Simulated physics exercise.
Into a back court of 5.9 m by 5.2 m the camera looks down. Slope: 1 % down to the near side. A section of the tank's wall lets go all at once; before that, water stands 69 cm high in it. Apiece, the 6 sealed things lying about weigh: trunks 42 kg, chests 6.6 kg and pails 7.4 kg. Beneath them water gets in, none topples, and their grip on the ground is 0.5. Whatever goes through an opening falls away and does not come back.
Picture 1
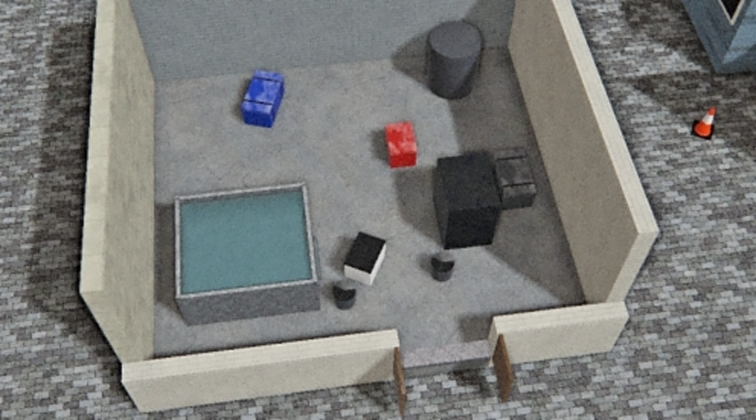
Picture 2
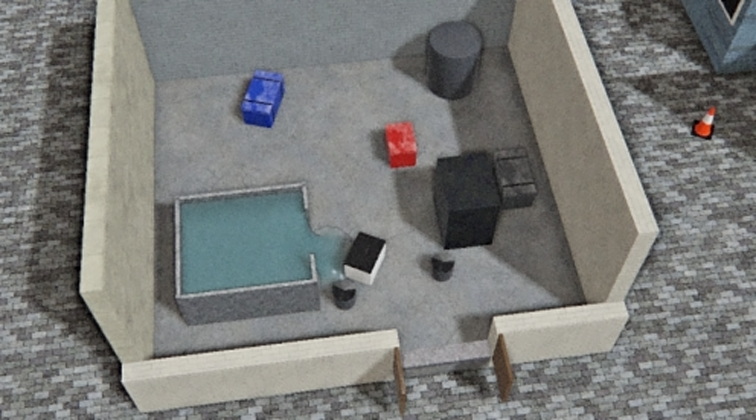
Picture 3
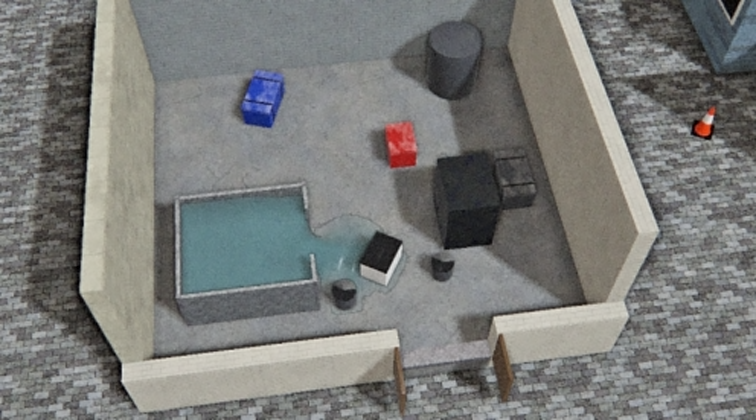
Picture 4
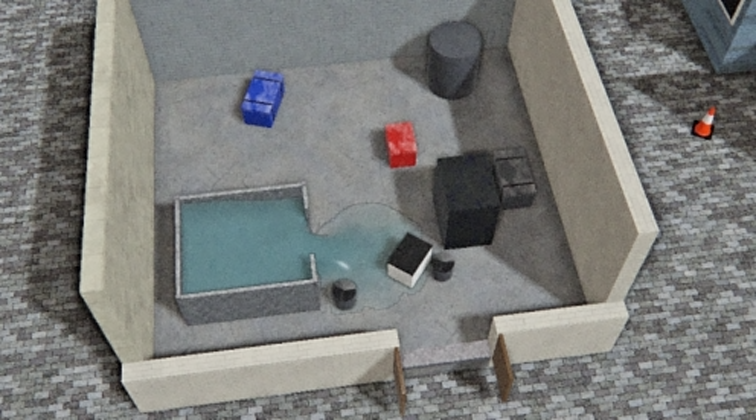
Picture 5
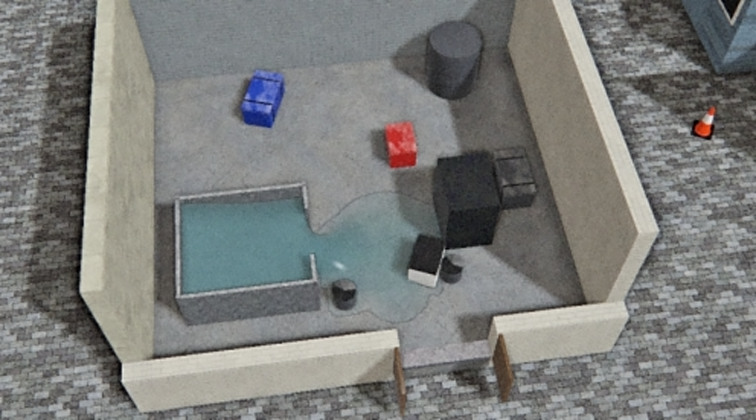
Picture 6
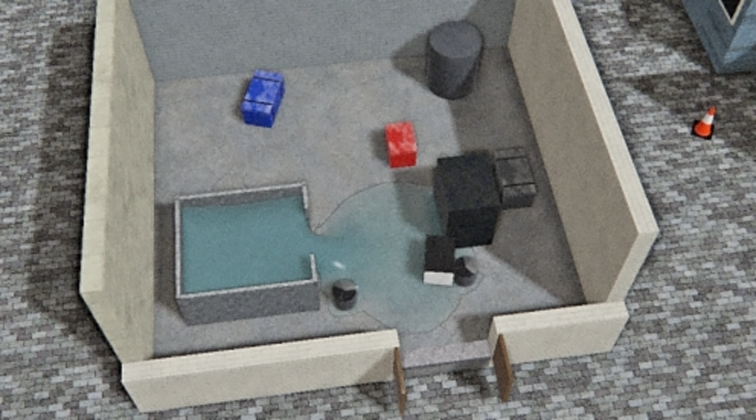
A walled court with a grey floor, set among paving, is seen from high above by a still camera. A water-filled tank stands at left, a blue trunk and red chest lie behind, and dark boxes, a grey drum and small pails stand around. The tank's right side opens, water spreads rightward across the floor, and the black-and-white box slides right, turning, and shifts a dark pail.
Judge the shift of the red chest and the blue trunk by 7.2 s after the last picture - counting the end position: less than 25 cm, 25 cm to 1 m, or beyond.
Result: The red chest will go a long way, the blue trunk will hardly move.
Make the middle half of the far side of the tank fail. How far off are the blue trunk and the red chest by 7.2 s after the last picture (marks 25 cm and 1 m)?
Here's how it goes: The blue trunk winds up well off, and the red chest winds up well off.
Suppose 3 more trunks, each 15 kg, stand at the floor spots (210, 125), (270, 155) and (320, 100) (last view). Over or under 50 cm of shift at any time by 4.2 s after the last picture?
In the order listed: Behind the line; behind the line; behind the line.
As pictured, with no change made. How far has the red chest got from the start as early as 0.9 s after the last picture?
By then it has shifted roughly 30 cm.
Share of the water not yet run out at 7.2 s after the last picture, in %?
About 88 per cent.
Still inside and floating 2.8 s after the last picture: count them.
Then: 3.
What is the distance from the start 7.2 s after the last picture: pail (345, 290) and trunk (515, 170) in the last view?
Respectively: 10 cm / 5 cm.
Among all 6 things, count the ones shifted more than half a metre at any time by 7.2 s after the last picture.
That adds up to 3.
Then, 0.9 s after the last picture the red chest is near (402, 123), 0.3 m from its start, aground; the blue trunk is near (262, 91), 0.0 m from its start, aground; 0 of 6 are out; 1 afloat.
Then, 2.8 s after the last picture the red chest is near (360, 54), 1.8 m from its start, afloat; the blue trunk is near (262, 91), 0.0 m from its start, aground; 0 of 6 are out; 3 afloat.
Then, 4.8 s after the last picture the red chest is near (298, 82), 1.9 m from its start, afloat; the blue trunk is near (262, 91), 0.0 m from its start, aground; 0 of 6 are out; 2 afloat.
Then, 7.2 s after the last picture the red chest is near (276, 185), 2.0 m from its start, afloat; the blue trunk is near (262, 91), 0.0 m from its start, aground; 0 of 6 are out; 2 afloat.
